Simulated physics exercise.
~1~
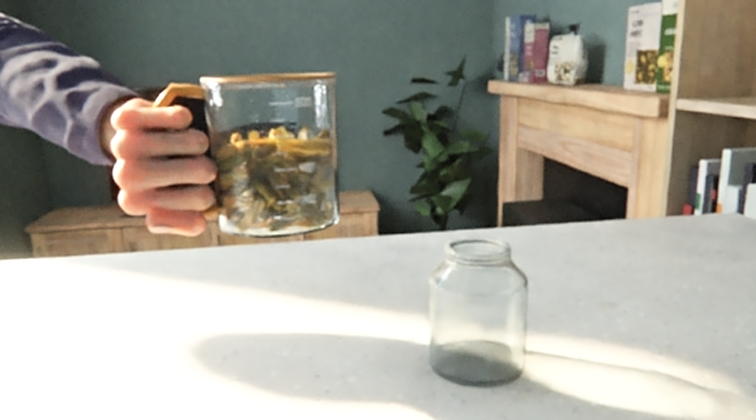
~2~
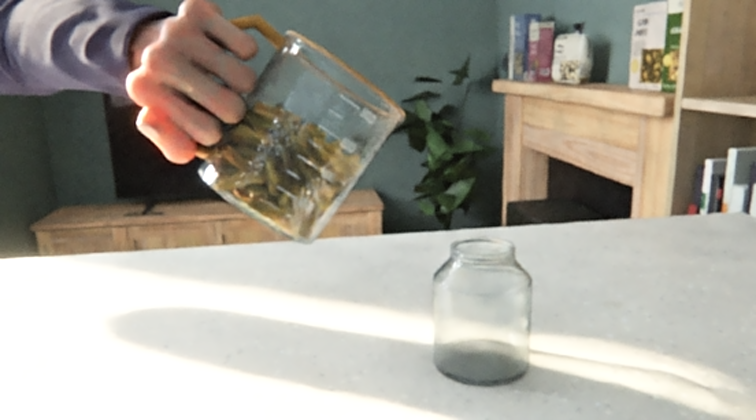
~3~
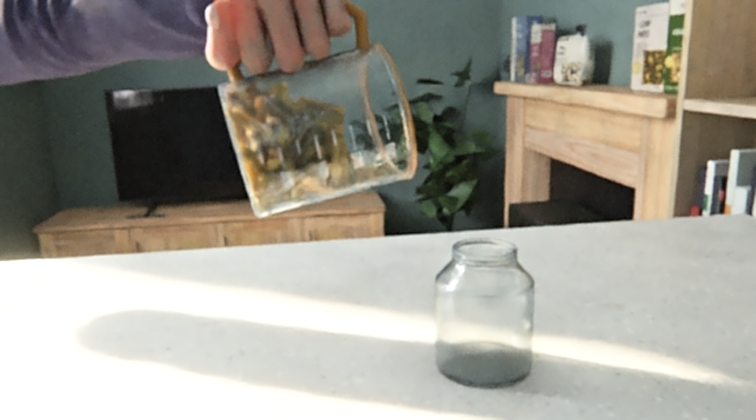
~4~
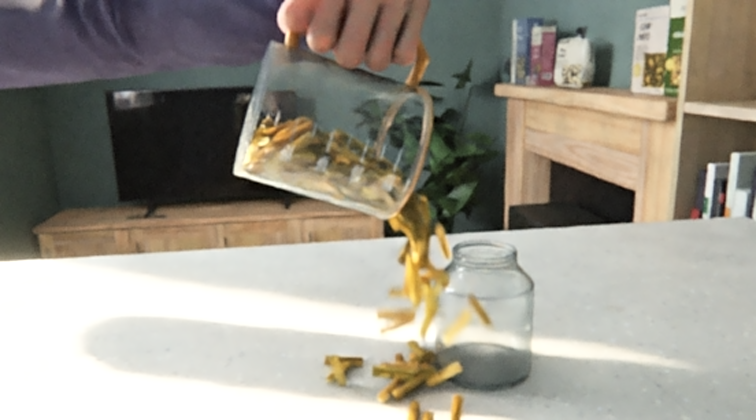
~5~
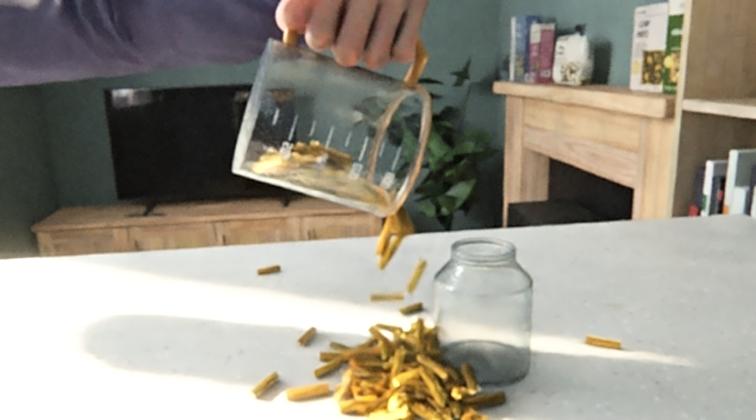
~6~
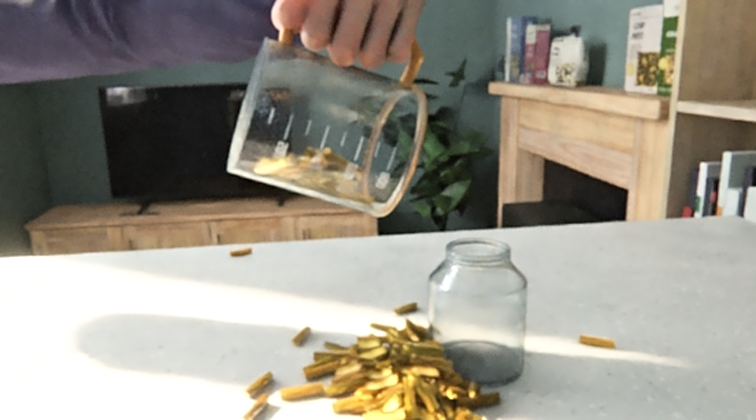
Dry pasta pieces spilling from a hand-tilted glass jug onto a pale table, piling beside a jar that stays empty.
